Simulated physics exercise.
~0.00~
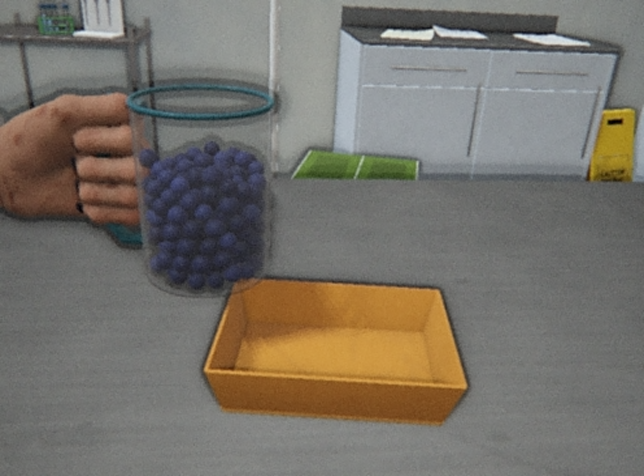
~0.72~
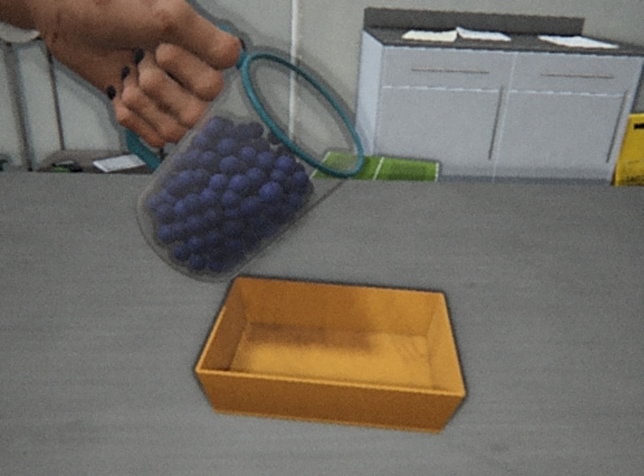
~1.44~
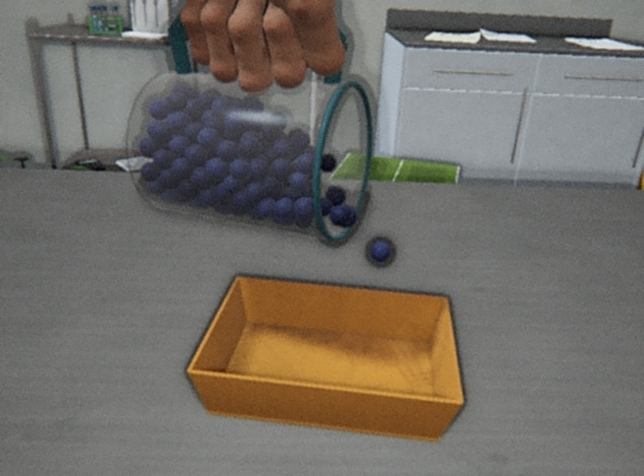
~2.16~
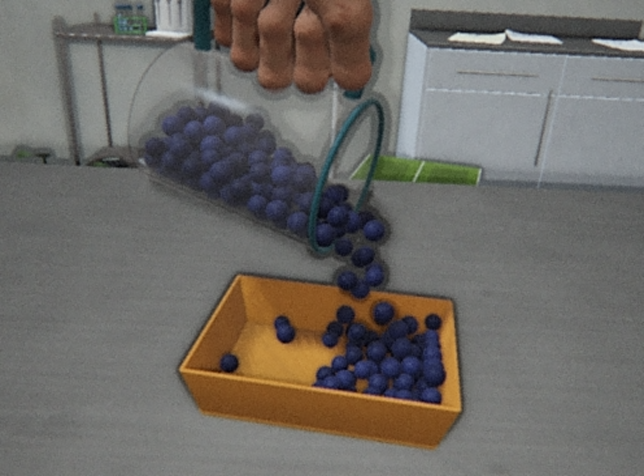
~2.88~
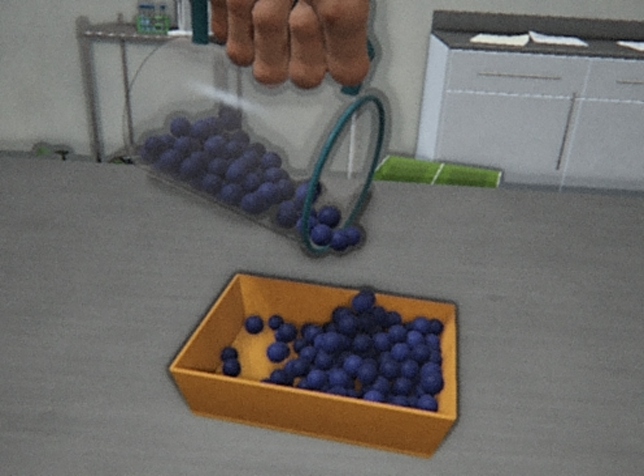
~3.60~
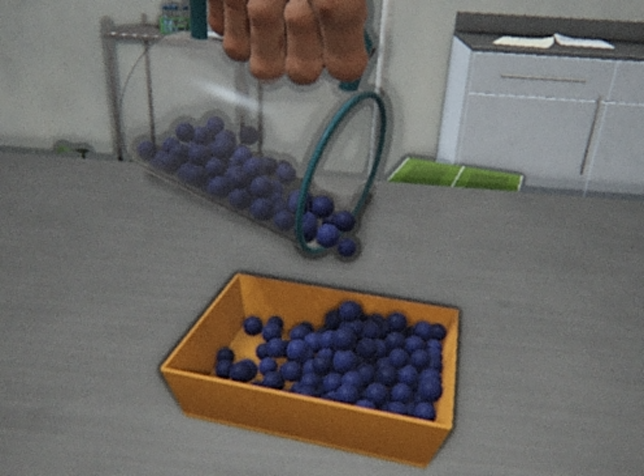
On a grey tabletop in a room with white cabinets, a hand lifts a clear cup of blueberries and tips it rightward over an orange tin; the berries tumble out and pile up mostly on the tin's right side, while some remain in the tilted cup.
